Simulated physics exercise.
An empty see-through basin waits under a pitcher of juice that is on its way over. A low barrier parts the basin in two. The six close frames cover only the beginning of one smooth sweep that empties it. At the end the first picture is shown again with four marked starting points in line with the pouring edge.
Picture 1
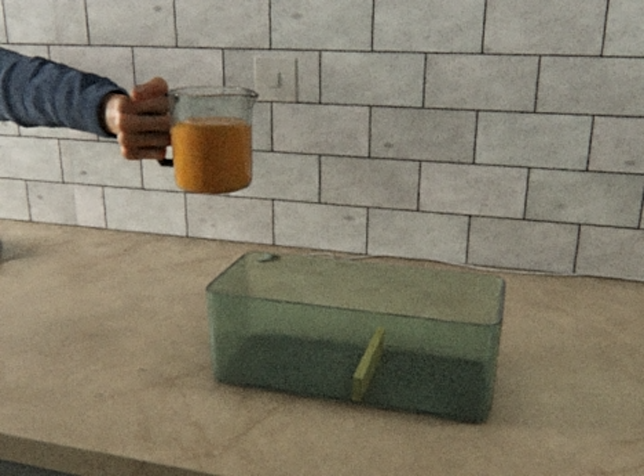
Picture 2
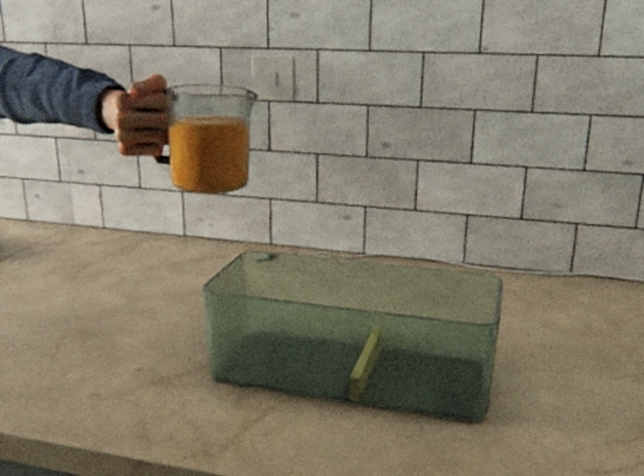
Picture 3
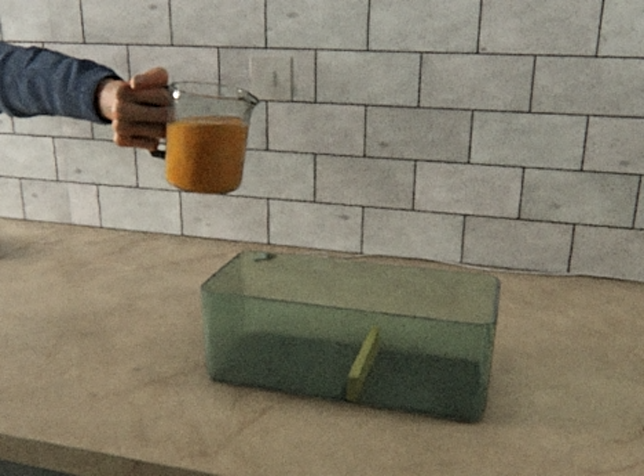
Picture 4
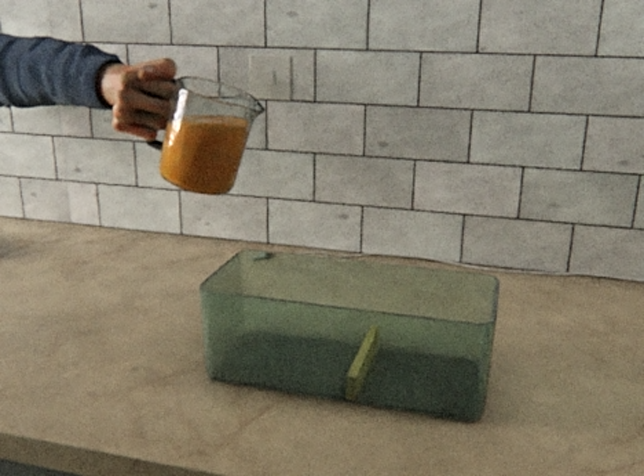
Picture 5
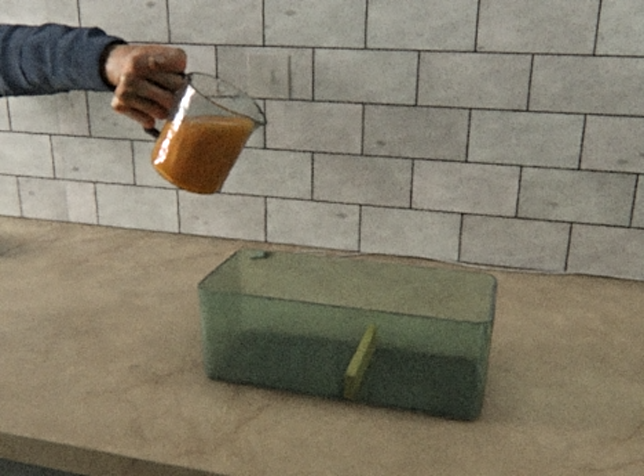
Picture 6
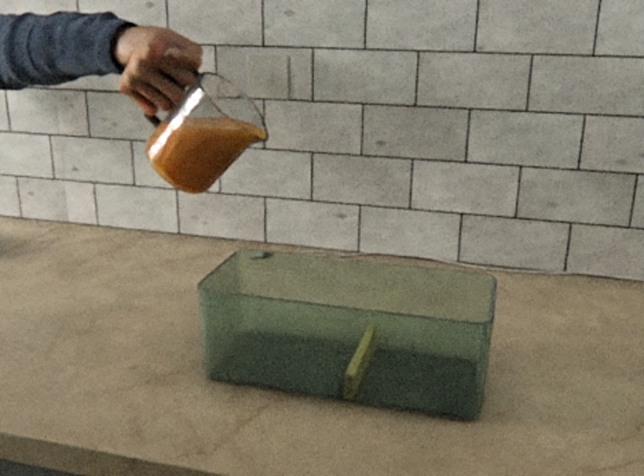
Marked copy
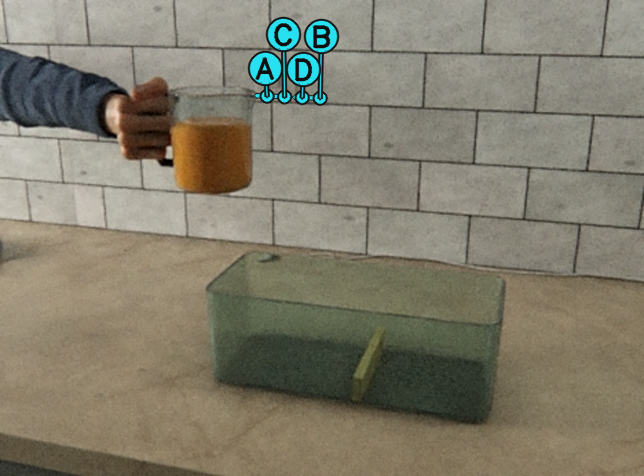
At first, a hand at the left holds a glass pitcher of orange juice nearly upright above an empty, see-through green basin with a low barrier across its middle. The hand then tips the pitcher steadily to the right, and the juice slants up toward the lip, with none leaving it.
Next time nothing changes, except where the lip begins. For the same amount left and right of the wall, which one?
Go for D.
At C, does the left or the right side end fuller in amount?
The left side.
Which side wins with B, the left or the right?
More ends on the right.
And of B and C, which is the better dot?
Here it is dot B.
On the marked copy, A at (267, 96); B at (320, 98); C at (284, 96); D at (302, 97).
Choosing A, about 85 % ends left of the wall and 10 % right of it; 5 % is lost outside.
Choosing B, about 16 % ends left of the wall and 82 % right of it.
Choosing C, about 90 % ends left of the wall and 6 % right of it; 4 % is lost outside.
Choosing D, about 54 % ends left of the wall and 44 % right of it.
